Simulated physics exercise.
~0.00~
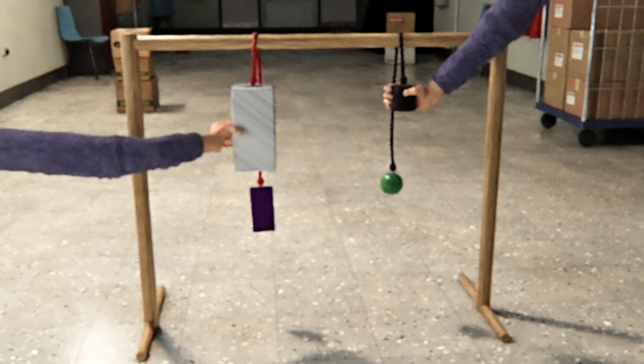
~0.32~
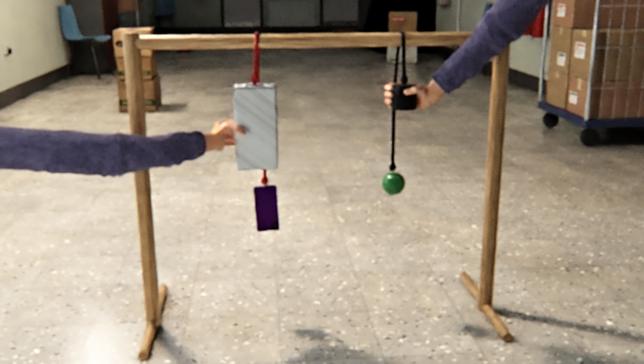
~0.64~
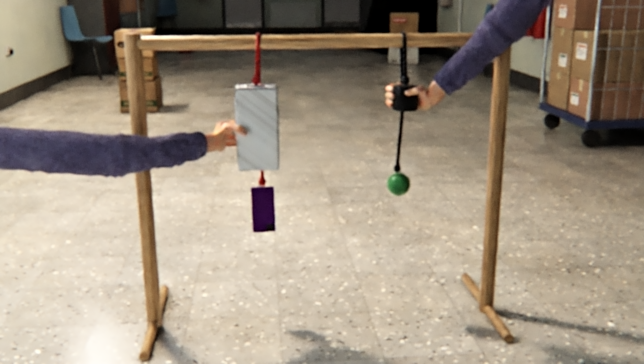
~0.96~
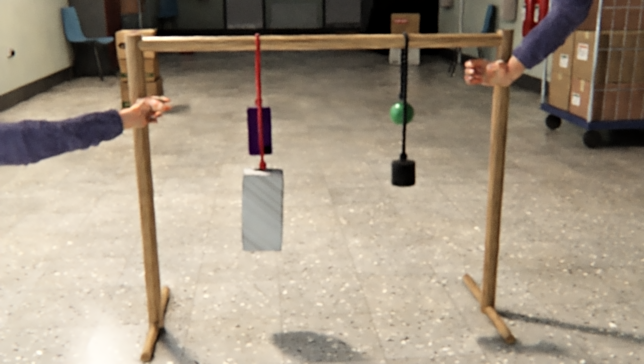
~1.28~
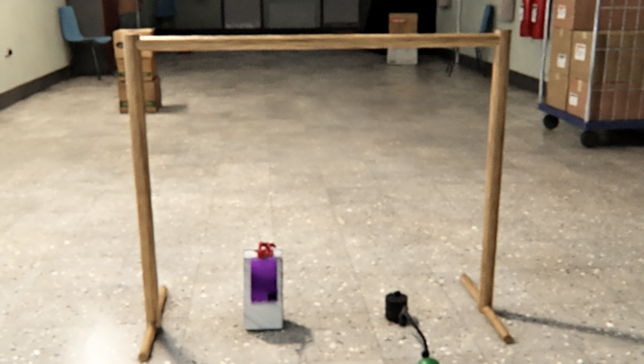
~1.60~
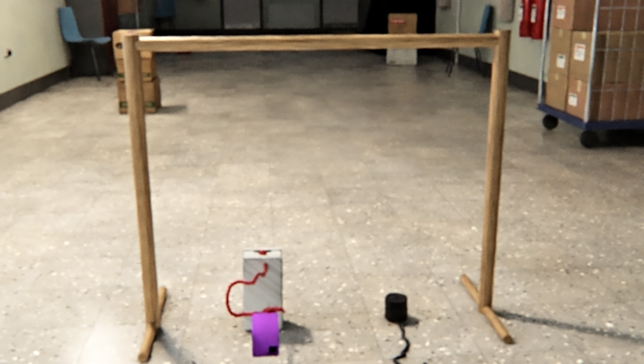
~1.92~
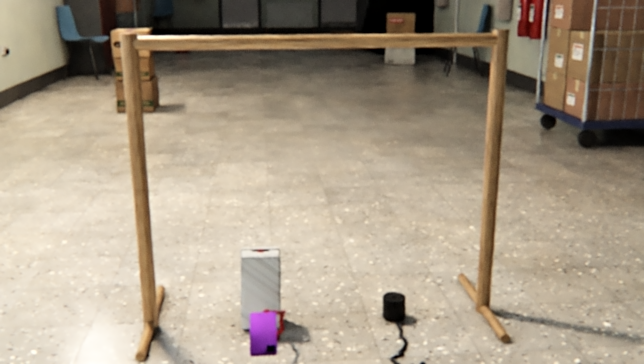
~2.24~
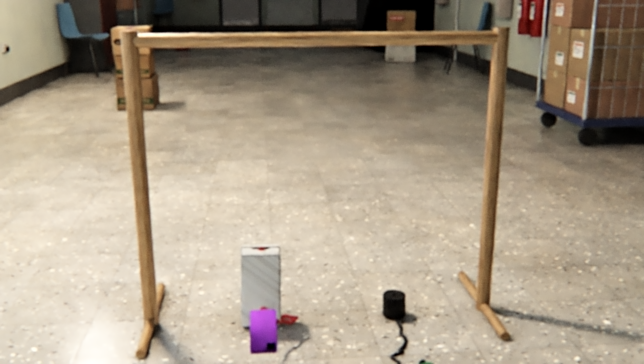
In a storage room, two hands releasing a white case and black cylinder, which drop from a wooden frame onto the floor.
